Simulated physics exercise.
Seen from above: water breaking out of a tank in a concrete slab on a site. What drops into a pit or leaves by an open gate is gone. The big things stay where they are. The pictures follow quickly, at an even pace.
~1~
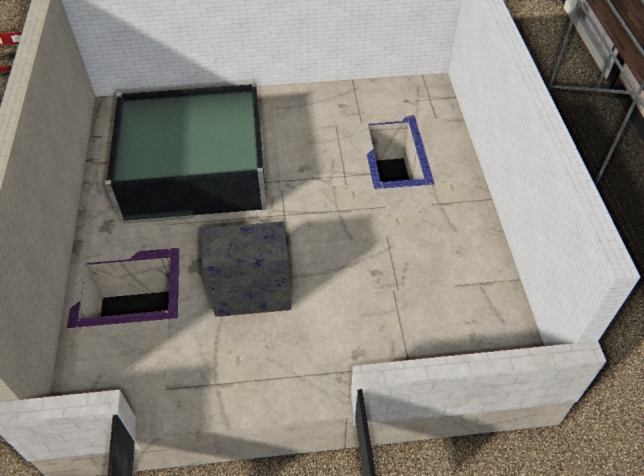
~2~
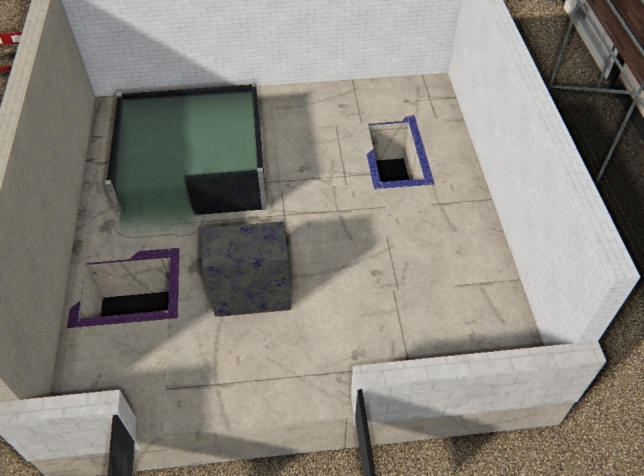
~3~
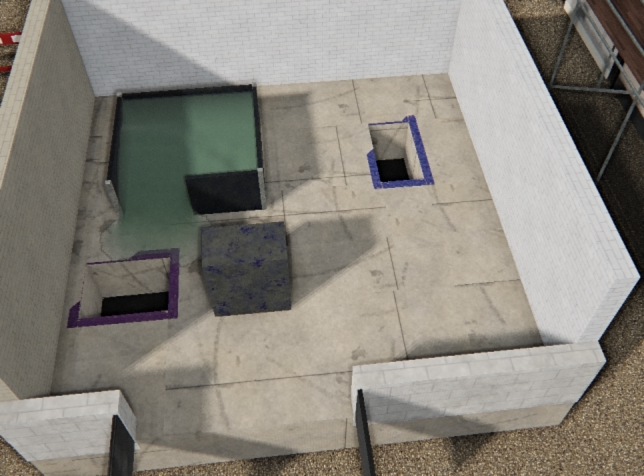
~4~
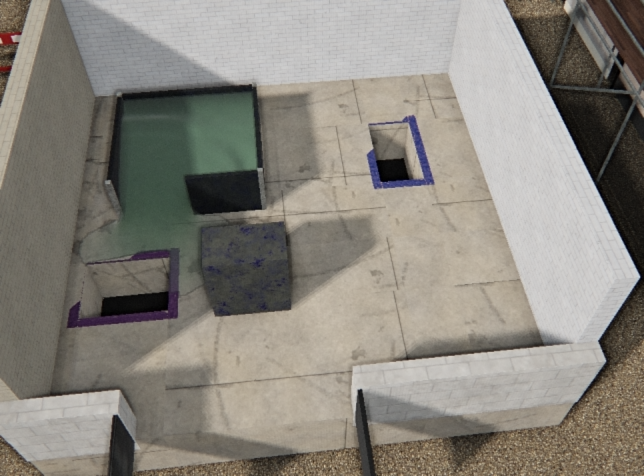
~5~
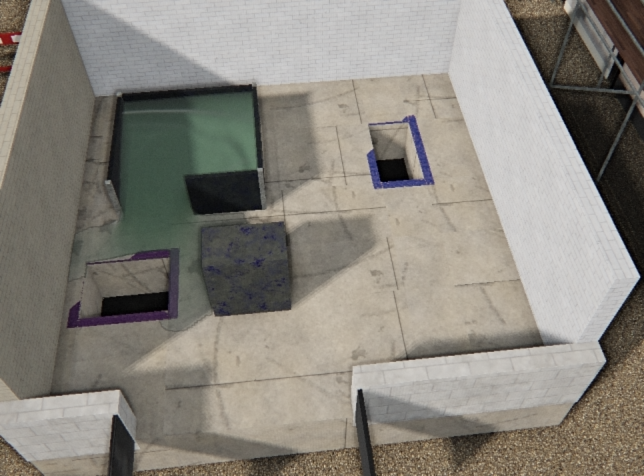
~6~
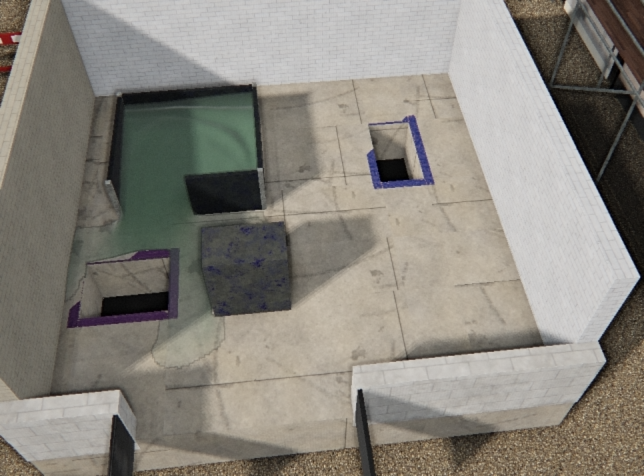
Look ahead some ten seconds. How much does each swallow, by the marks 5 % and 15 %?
In the end: The gate takes between 5 and 15 %; the blue pit takes not even 5 %; the purple pit takes above 15 %.
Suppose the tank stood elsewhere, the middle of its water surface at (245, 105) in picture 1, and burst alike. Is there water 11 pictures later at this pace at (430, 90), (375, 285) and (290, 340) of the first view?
In that order: Clear, under water, clear.
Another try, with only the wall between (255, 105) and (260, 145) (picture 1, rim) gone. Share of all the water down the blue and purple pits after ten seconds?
Per cent: Blue 50, purple 0.
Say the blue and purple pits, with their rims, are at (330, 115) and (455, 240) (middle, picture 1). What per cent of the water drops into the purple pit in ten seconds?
In per cent: Purple 8.
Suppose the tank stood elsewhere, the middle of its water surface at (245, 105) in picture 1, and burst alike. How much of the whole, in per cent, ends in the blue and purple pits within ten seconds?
Roughly, in per cent: Blue 4, purple 40.
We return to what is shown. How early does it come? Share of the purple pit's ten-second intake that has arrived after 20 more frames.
I make it 65 per cent.
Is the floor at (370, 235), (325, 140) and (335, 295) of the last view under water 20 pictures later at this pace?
As listed: Flooded, no water, not flooded.
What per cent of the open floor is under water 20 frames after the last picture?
About 20 per cent.
A moment on, water covers 15 % of the floor; the gate 1 %, the blue pit 0 %, the purple pit 19 %.
Next, water covers 20 % of the floor; the gate 3 %, the blue pit 0 %, the purple pit 31 %.
Then, water covers 20 % of the floor; the gate 6 %, the blue pit 0 %, the purple pit 43 %.
Later, water covers 20 % of the floor; the gate 9 %, the blue pit 0 %, the purple pit 57 %.
In the end, water covers 20 % of the floor; the gate 12 %, the blue pit 0 %, the purple pit 66 %.
